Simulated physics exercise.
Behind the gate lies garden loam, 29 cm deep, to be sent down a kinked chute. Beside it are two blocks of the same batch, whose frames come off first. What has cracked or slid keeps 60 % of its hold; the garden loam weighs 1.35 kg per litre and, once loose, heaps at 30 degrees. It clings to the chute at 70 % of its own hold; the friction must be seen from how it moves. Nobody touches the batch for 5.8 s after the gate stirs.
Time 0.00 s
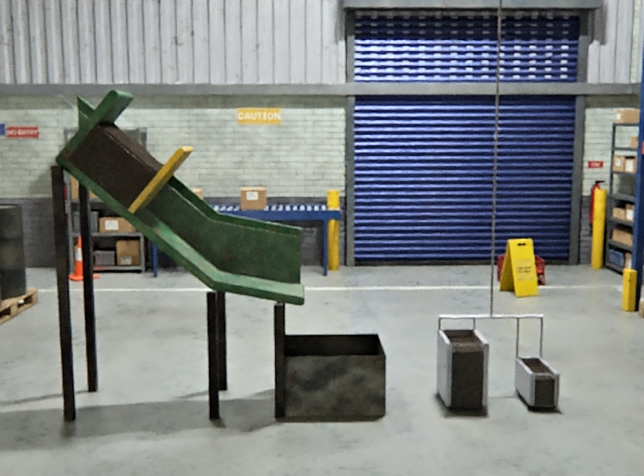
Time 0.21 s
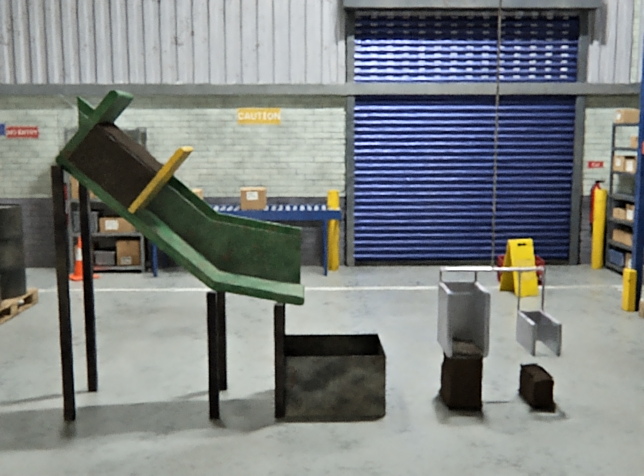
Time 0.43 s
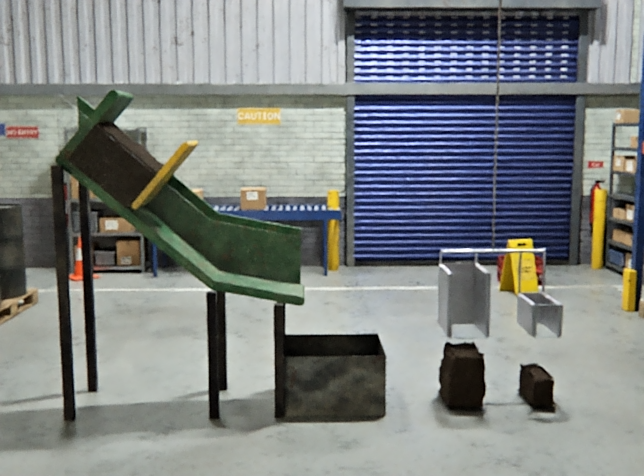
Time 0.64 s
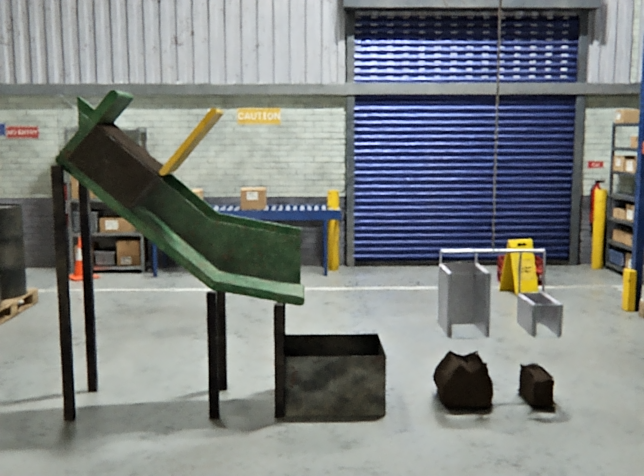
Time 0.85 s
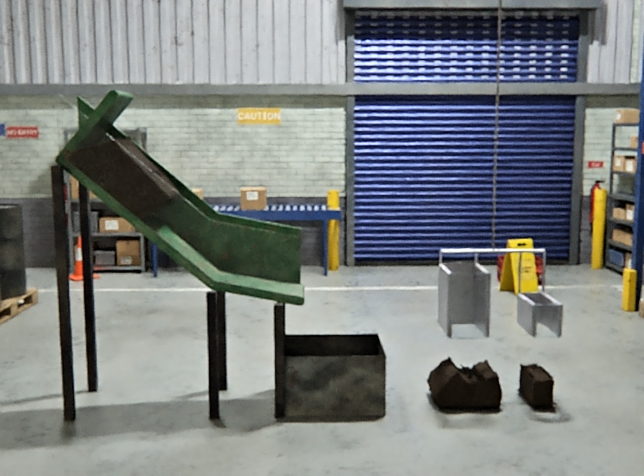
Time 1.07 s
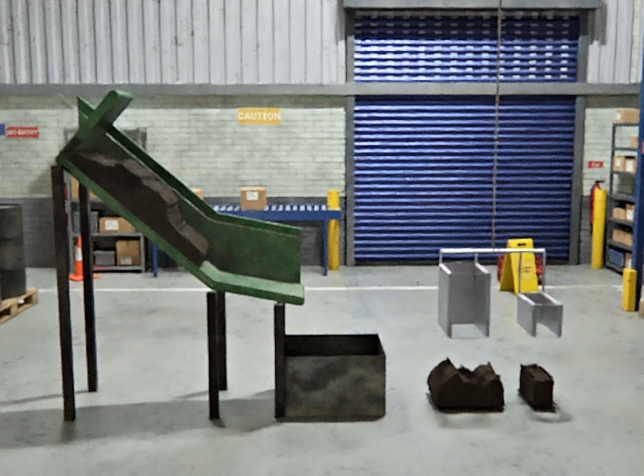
Dark soil slides partway down a green chute after two molds lift off blocks.
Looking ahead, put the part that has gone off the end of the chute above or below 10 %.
You'll see it settle below 10 percent.
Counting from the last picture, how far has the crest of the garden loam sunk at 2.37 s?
Some 0.0 cm.
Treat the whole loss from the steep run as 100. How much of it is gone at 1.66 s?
My estimate: Some 100 per cent.
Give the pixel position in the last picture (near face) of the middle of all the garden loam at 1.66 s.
Close to (193, 244) in the last picture.
By 1.66 s, 56 % is on the steep run, 44 % on the flatter one and 0 % past the end.
By 2.37 s, 55 % is on the steep run, 45 % on the flatter one and 0 % past the end.
By 3.07 s, 55 % is on the steep run, 45 % on the flatter one and 0 % past the end.
By 3.78 s, 55 % is on the steep run, 45 % on the flatter one and 0 % past the end.
By 6.20 s, at the end, 55 % is on the steep run, 45 % on the flatter one and 0 % past the end.
